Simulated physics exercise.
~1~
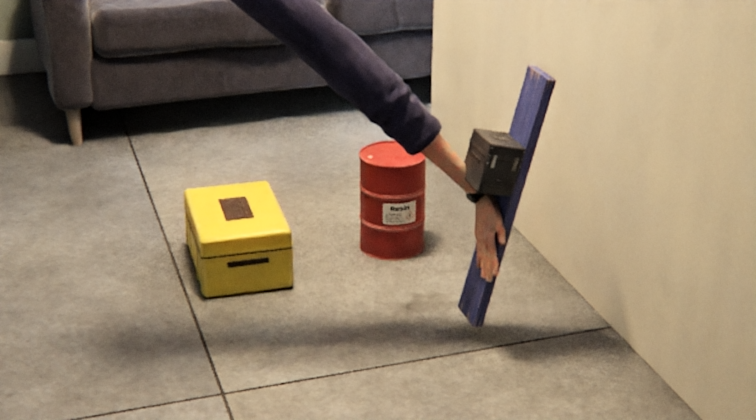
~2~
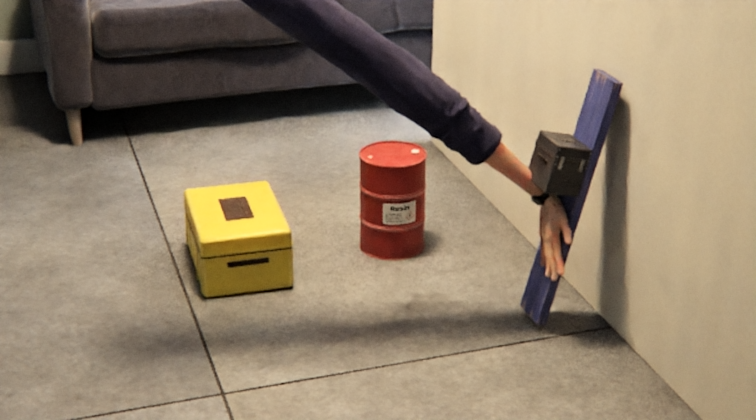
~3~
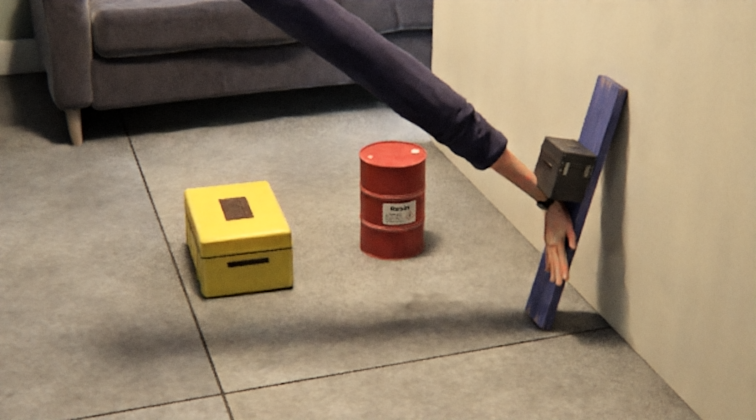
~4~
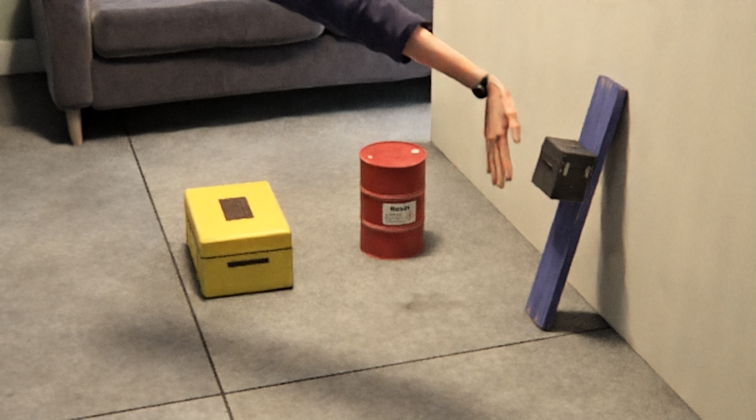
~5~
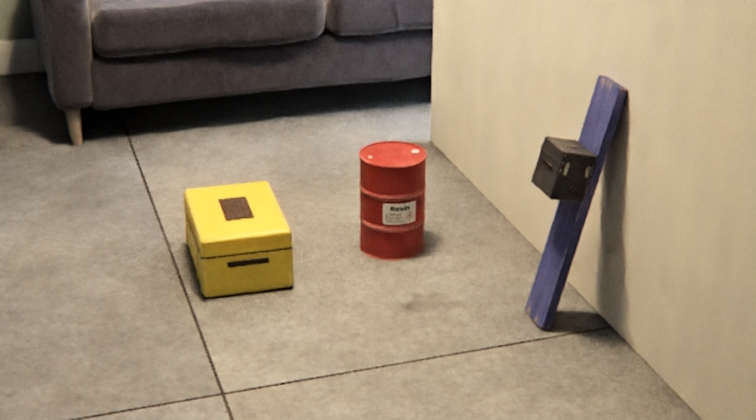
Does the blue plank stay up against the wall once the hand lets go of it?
Yes, the blue plank stays up, still leaning against the wall after the hand has gone.
